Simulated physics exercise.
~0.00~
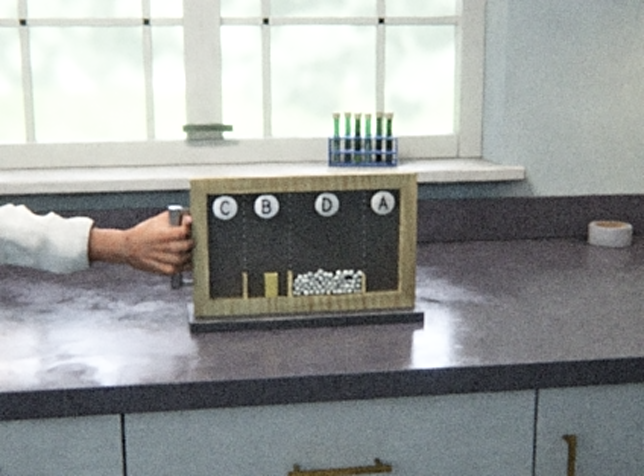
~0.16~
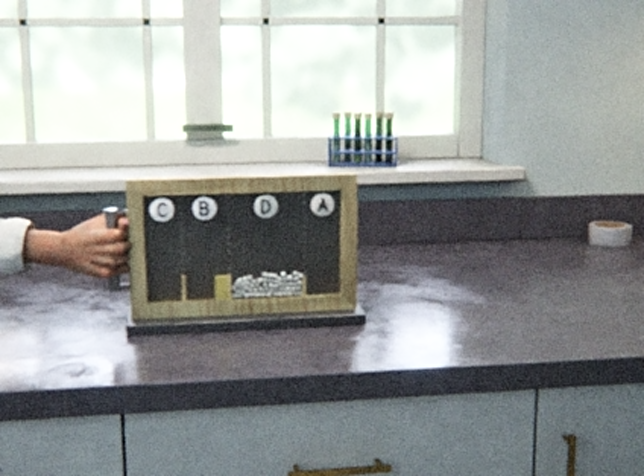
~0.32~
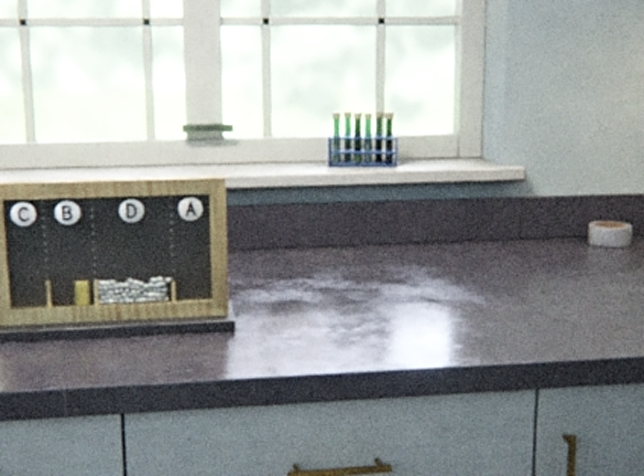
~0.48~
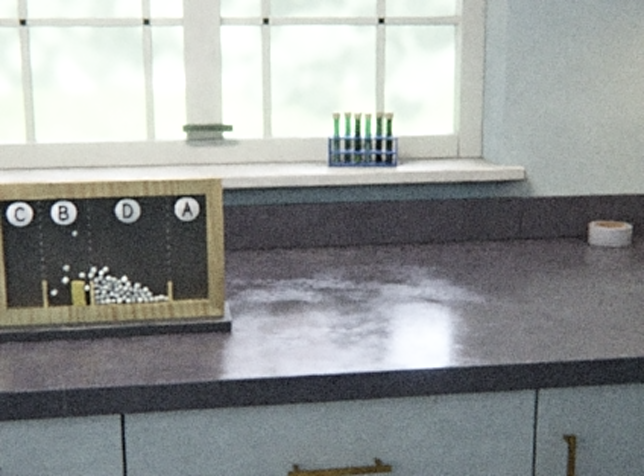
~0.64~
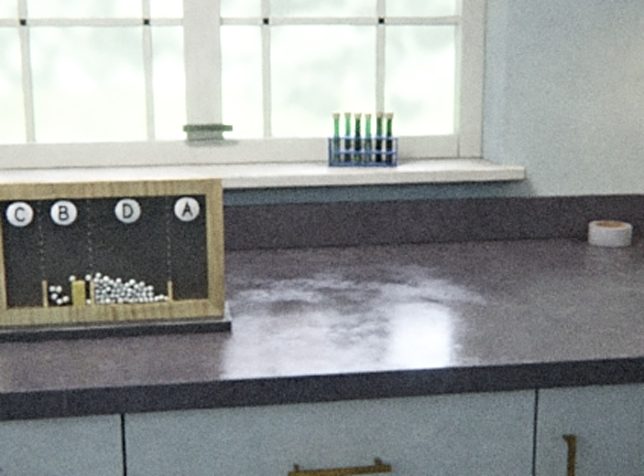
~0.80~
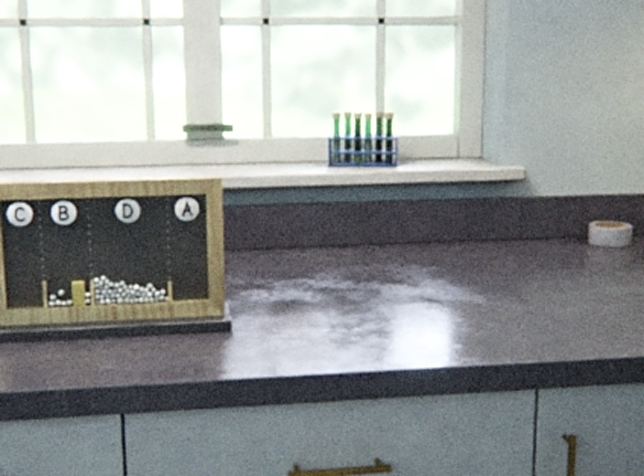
The footage shows a hand sliding a closed case of white beads and a yellow block left across a counter until it stops at the left edge of view. Some beads hop left over the block into strip B, and they settle with most still in strip D.
